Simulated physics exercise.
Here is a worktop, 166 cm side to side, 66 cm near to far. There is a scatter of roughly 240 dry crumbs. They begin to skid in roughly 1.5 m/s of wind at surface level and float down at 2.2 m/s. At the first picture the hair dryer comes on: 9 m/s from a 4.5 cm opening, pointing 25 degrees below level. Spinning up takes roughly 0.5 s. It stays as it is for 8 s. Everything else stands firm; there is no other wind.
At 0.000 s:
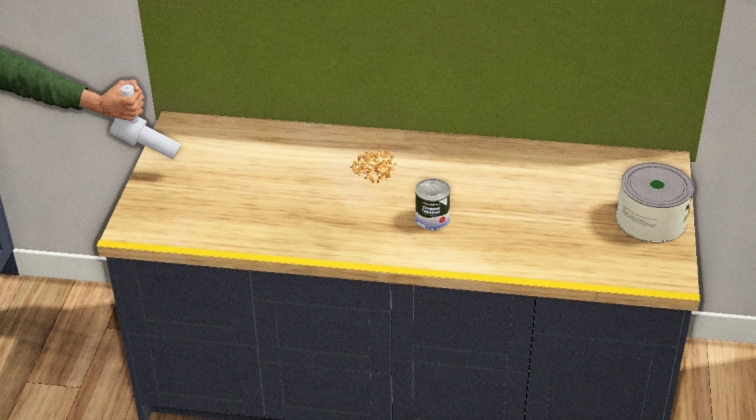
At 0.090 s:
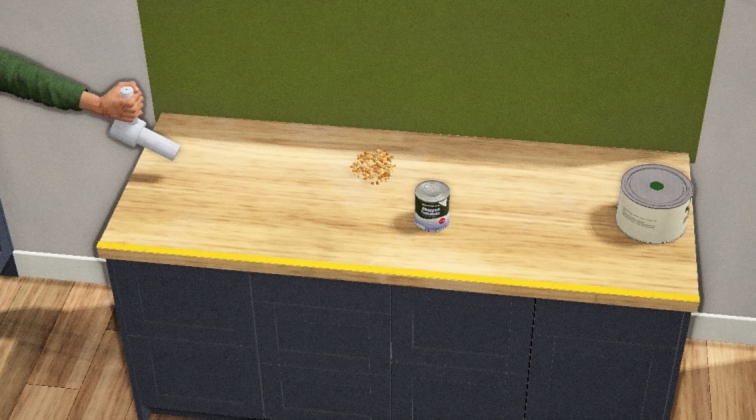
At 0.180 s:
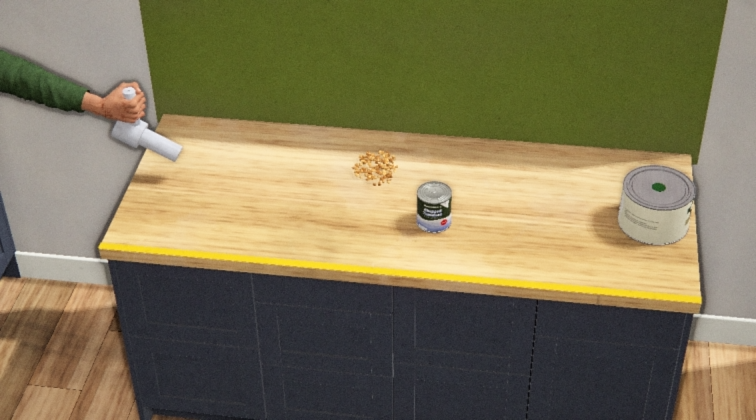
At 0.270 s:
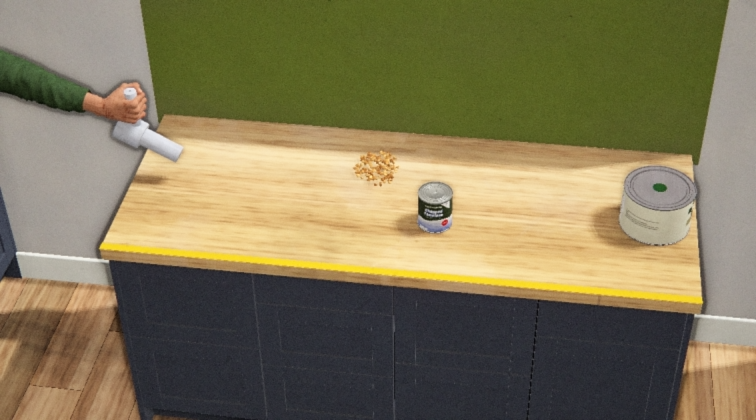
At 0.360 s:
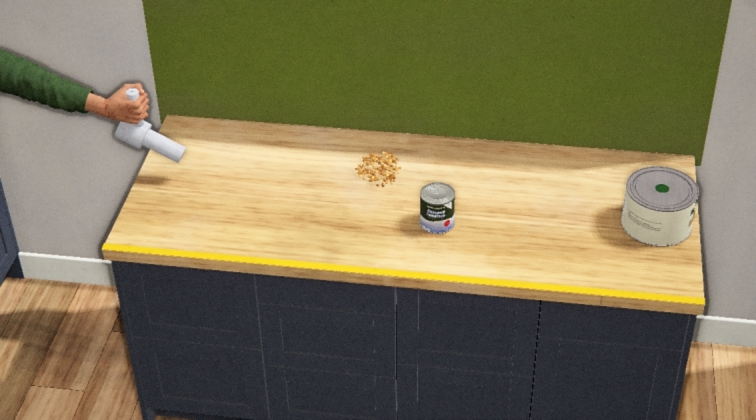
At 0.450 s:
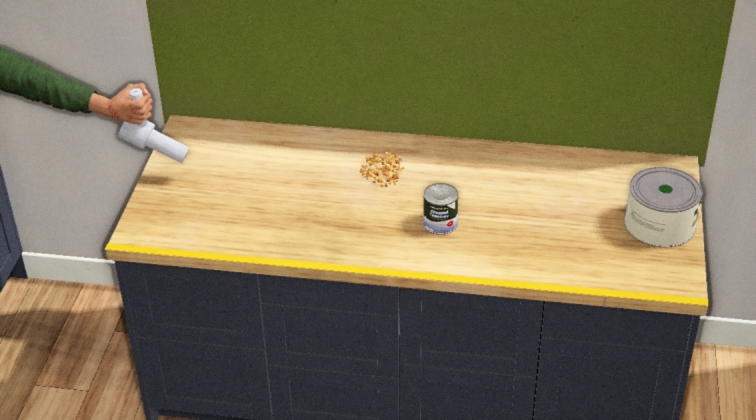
A hand in a green sleeve held a pale hair dryer over the left end of a wooden worktop, while the small pile of crumbs, the tin and the larger tin all stayed still.
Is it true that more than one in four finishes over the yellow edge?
As for a quarter going over the yellow edge: No.
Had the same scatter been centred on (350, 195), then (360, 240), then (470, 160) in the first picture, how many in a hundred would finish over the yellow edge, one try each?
In that order: 10 %, 100 %, 0 %.
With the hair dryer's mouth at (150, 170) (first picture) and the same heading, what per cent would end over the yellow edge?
It would be near 0 %.
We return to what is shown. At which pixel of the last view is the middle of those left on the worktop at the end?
Around (604, 167).
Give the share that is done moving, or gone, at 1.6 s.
Near 0 %.
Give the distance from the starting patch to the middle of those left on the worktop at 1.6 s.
About 55 cm.
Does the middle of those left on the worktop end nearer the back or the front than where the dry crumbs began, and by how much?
Towards the back, some 10 cm.
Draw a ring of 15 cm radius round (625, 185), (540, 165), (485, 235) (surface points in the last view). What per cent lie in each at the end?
In turn about 40 %, 20 %, 0 %.
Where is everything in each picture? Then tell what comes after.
In the first frame, the middle of the dry crumbs is near (376, 166), none has stirred yet and the mouth of the hair dryer is at (177, 152).
In the second frame, the middle of the dry crumbs is near (376, 165), none has stirred yet and the yellow edge is centred on (389, 274).
In the third frame, the middle of the dry crumbs is near (378, 166), none has stirred yet, the top of a tin is at (434, 192) and the top of a large tin is at (659, 187).
In the fourth frame, the middle of the dry crumbs is near (379, 167) and none has stirred yet.
In the fifth frame, the middle of the dry crumbs is near (381, 167) and none has stirred yet.
In the sixth frame, the middle of the dry crumbs is near (384, 168) and none has stirred yet.
After 1.6 s, 0 % are over the yellow edge; the middle of those still in play is near (558, 168); 0 % have settled or left.
After 2.6 s, 0 % are over the yellow edge; the middle of those still in play is near (581, 166); 4 % have settled or left.
After 4.4 s, 0 % are over the yellow edge; the middle of those still in play is near (600, 167); 23 % have settled or left.
After 8.0 s, at the end, 0 % are over the yellow edge; the middle of those still in play is near (604, 167).
